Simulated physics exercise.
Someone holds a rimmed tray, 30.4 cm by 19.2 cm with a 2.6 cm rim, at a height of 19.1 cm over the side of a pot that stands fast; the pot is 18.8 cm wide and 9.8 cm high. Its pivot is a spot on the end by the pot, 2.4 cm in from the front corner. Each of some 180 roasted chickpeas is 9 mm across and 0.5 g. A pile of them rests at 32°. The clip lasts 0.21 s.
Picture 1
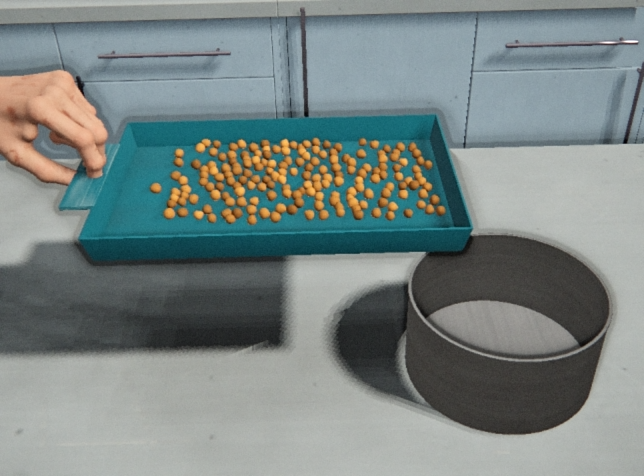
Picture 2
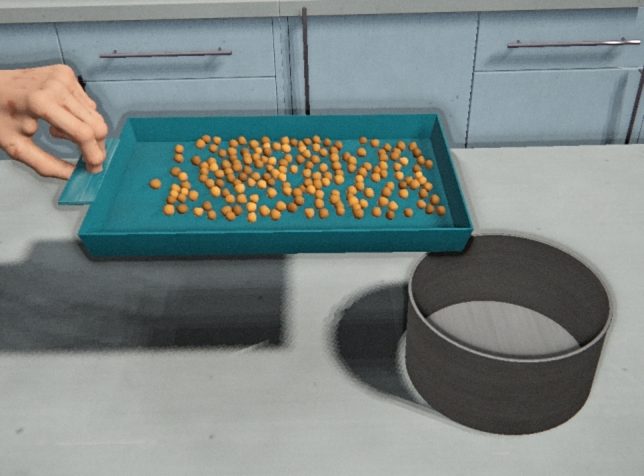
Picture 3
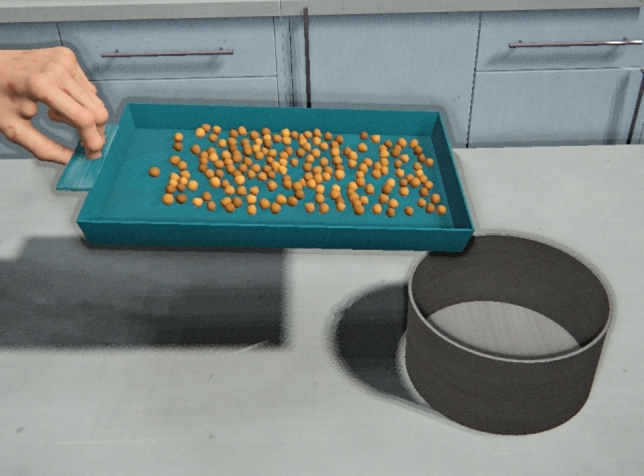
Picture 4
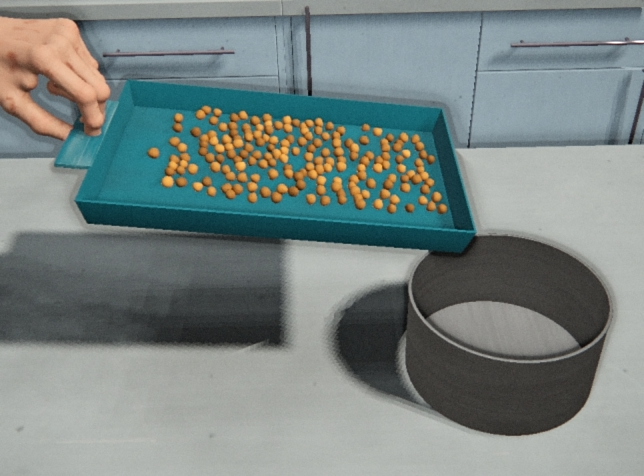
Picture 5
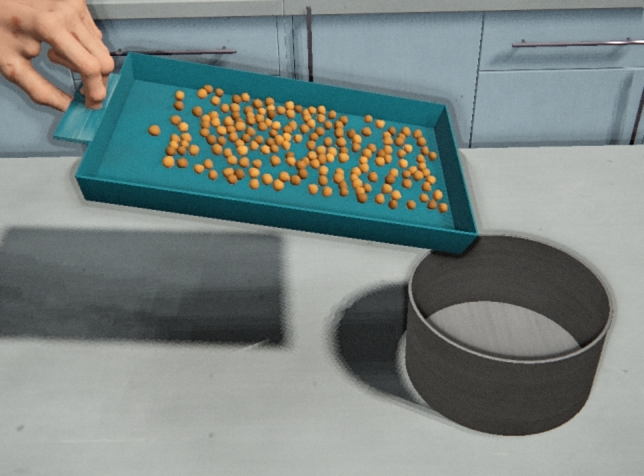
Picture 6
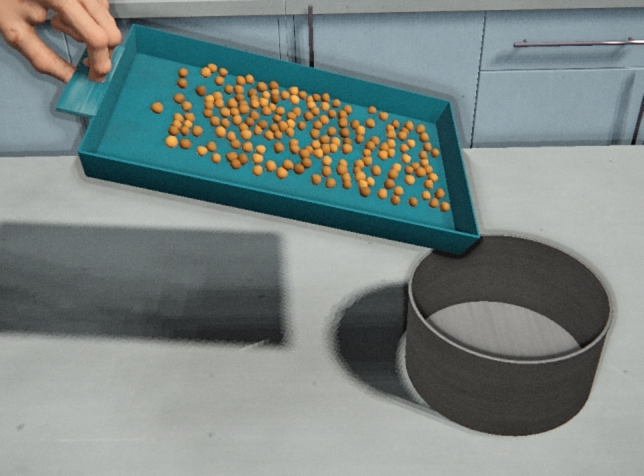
Teal tray of small round orange-brown pieces tilting gradually as a hand raises its left end beside a dark round pot.
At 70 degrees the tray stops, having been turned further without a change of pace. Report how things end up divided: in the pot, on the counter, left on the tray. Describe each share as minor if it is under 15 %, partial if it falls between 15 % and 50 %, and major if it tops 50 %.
At the end, pot: I expect a reasonable chunk to finish up there, counter: I expect a stray few to finish up there, tray: I expect the majority share to finish up there.
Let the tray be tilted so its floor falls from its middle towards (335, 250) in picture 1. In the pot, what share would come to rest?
5 %.
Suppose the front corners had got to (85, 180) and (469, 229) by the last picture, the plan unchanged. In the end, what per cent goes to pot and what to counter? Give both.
That works out as pot 15 and counter 0.
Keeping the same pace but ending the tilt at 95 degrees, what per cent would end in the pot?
Estimated share: About 95 %.
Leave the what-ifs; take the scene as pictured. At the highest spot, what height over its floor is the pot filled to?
1.5 cm.
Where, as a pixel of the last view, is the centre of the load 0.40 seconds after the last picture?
At that moment the load's centre is around (452, 168).
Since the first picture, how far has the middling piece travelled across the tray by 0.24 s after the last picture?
4 cm.
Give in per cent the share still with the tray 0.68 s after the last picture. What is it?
Of the load, some 70 percent.
Then, 0.24 s after the last picture, tilt 44 degrees; the tray holds 100 %, the pot 0 %.
Then, 0.40 s after the last picture, tilt 62 degrees; the tray holds 100 %, the pot 0 %.
Then, 0.68 s after the last picture, tilt 70 degrees; the tray holds 70 %, the pot 20 %.
In the end, pot 30 %, counter 5 %, tray 65 %.
